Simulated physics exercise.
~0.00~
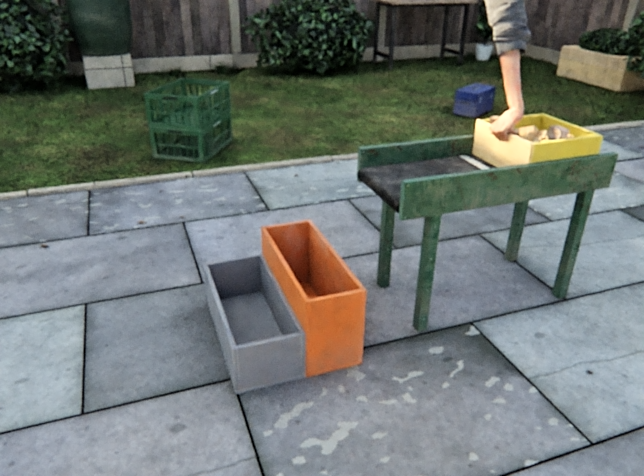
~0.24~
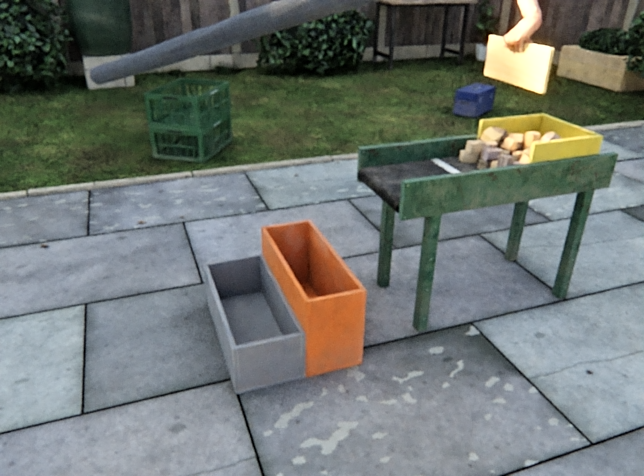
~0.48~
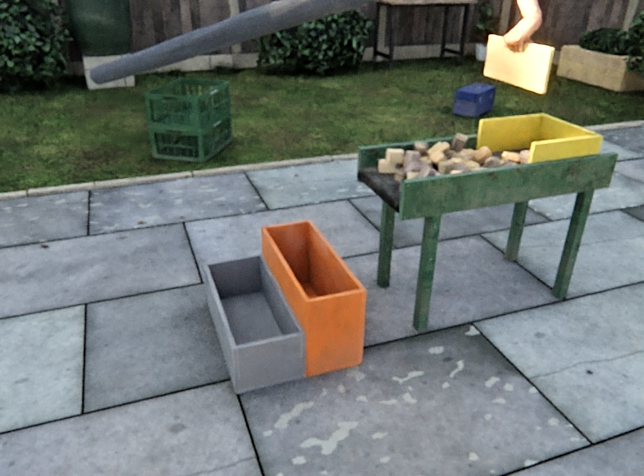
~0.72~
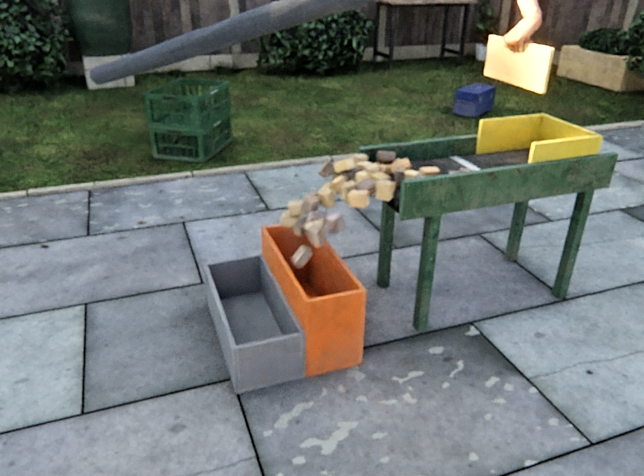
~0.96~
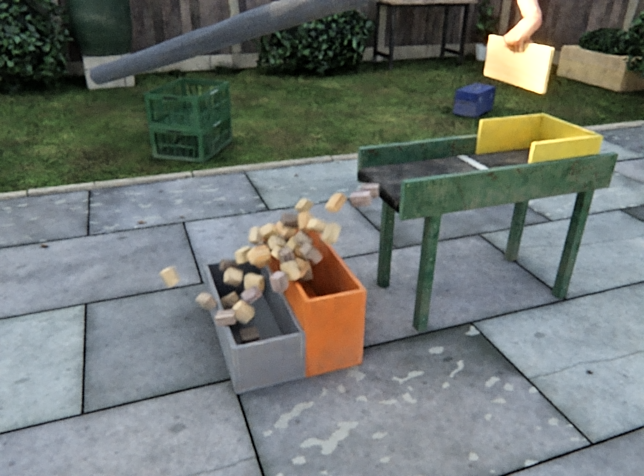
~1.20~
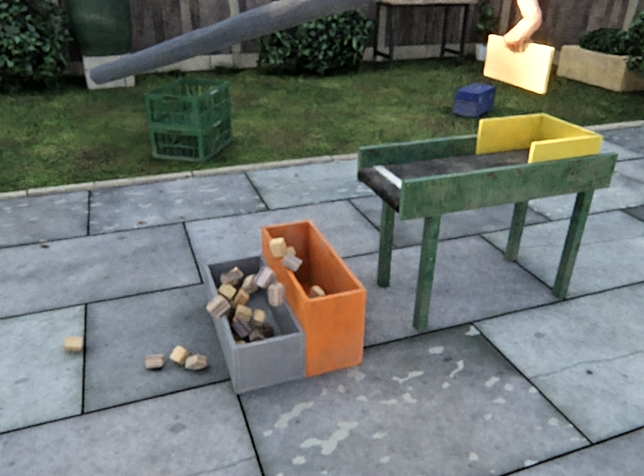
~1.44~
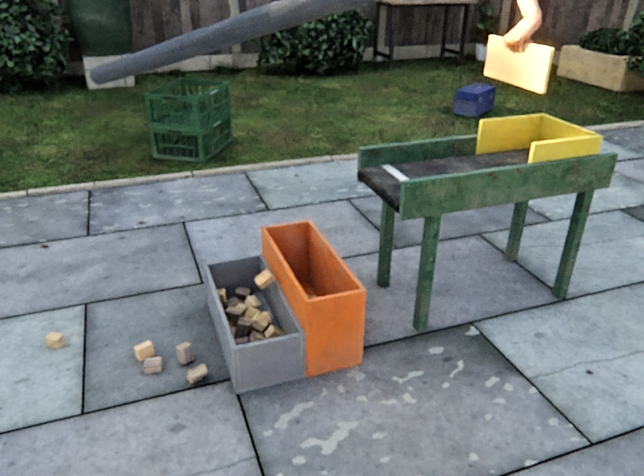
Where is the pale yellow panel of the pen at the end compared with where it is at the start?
At the start it is down at the pen, holding the wooden blocks in. By the end it is held by a hand in the air above the pen, leaving the side toward the belt open.
Small wooden blocks fill a yellow pen at the right end of a green-sided table with a dark belt, seen from slightly above on a paved patio beside a lawn. An orange tub and a grey bin stand side by side at lower left. A hand lifts the pen's pale yellow panel and holds it up, while a long grey shape appears at upper left. The blocks ride left along the belt, spill off its end and tumble over both containers. Most settle in the grey bin, some drop inside the orange tub, and a few lie on the paving beyond.
